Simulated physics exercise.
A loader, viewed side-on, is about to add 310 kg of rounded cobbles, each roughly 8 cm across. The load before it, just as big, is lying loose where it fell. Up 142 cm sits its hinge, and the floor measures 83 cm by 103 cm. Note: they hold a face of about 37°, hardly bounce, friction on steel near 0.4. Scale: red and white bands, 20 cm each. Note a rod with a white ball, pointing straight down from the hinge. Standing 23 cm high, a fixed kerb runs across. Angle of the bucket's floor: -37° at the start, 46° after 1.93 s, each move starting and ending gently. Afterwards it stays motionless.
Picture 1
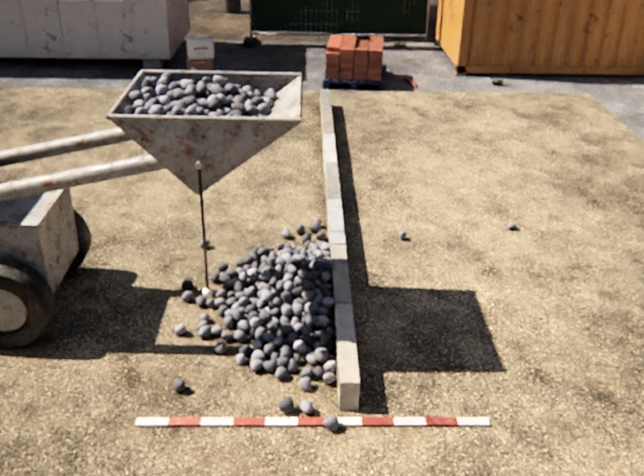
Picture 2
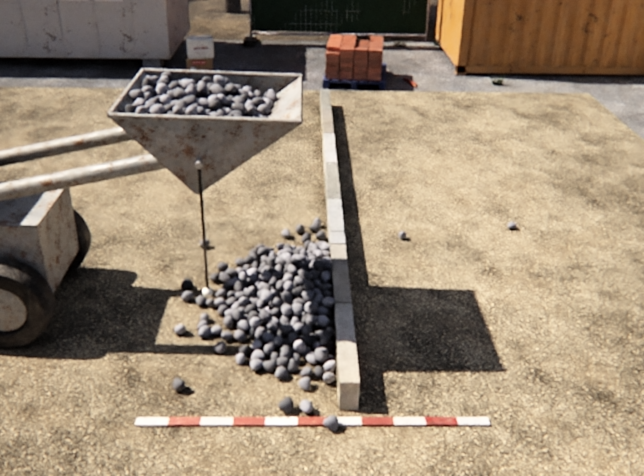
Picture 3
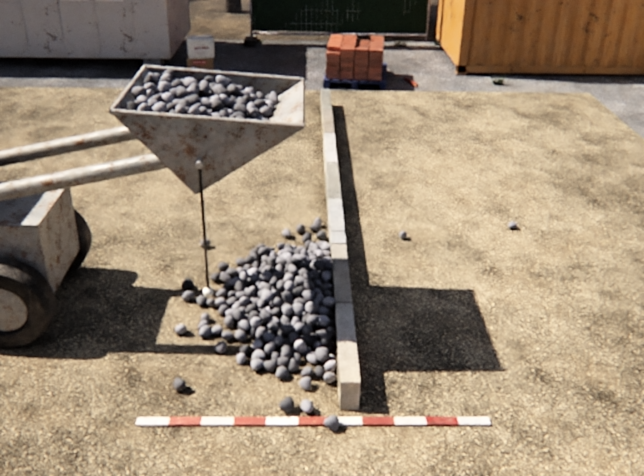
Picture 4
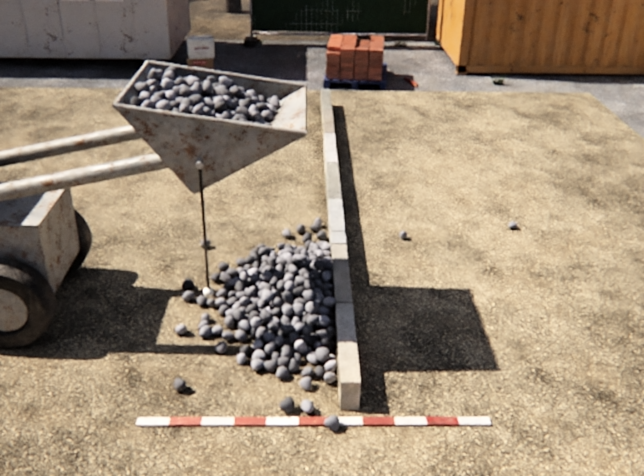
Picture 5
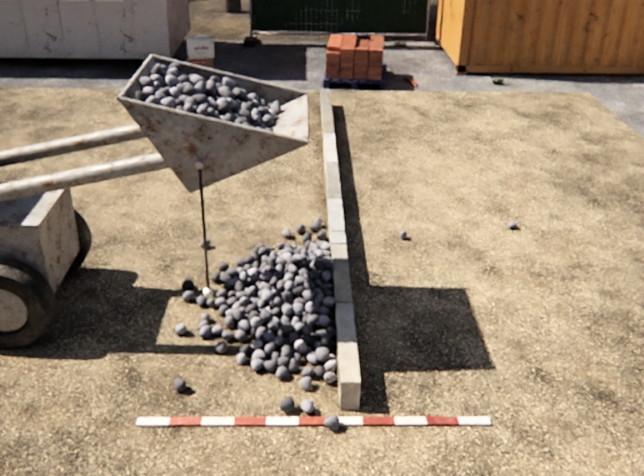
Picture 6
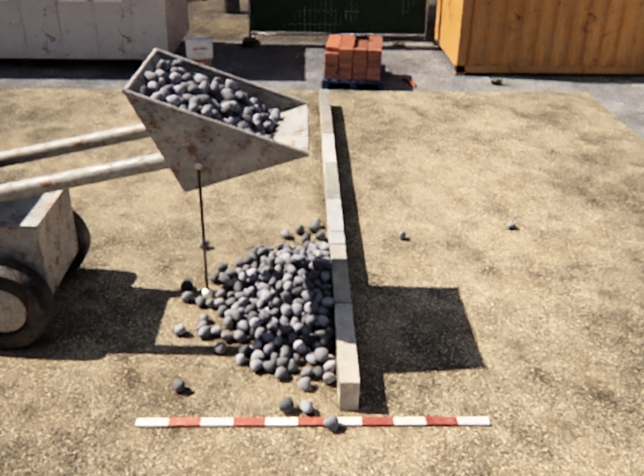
A sunlit yard of sandy gravel is seen from above and to one side, with pale and orange containers and a stack of red-orange bricks along the back. A grey bucket full of rounded grey stones is held on two arms from a wheeled machine at left, above a heap of similar stones against a low pale kerb, behind a red-and-white banded strip. The bucket tilts smoothly clockwise, its right lip dipping and left edge rising as its stones stay inside, while the heap and camera stay still.
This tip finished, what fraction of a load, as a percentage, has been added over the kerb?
About 32 per cent of a load.
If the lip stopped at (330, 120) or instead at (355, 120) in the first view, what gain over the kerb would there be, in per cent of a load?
Near 65 in a hundred first, near 90 in a hundred second.
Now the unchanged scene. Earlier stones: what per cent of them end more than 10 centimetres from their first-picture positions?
Close to 10 in a hundred of them.
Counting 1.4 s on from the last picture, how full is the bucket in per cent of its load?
Roughly 5 per cent is still inside.
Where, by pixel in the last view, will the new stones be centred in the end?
In the last view, somewhere near (318, 292).
Then, 0.9 s after the last picture the floor is at 33°; in per cent of one load, 88 in the bucket, 111 on this side of the kerb, 1 over the kerb; the foremost stones are at (365, 280).
Then, 1.4 s after the last picture the floor is at 46°; in per cent of one load, 6 in the bucket, 179 on this side of the kerb, 15 over the kerb; the foremost stones are at (432, 283).
Then, 1.8 s after the last picture the floor is at 46°; in per cent of one load, 0 in the bucket, 171 on this side of the kerb, 29 over the kerb; the foremost stones are at (485, 310).
Then, 4.4 s after the last picture the floor is at 46°; in per cent of one load, 0 in the bucket, 168 on this side of the kerb, 32 over the kerb; the foremost stones are at (522, 315). Net gain over the kerb, 32.
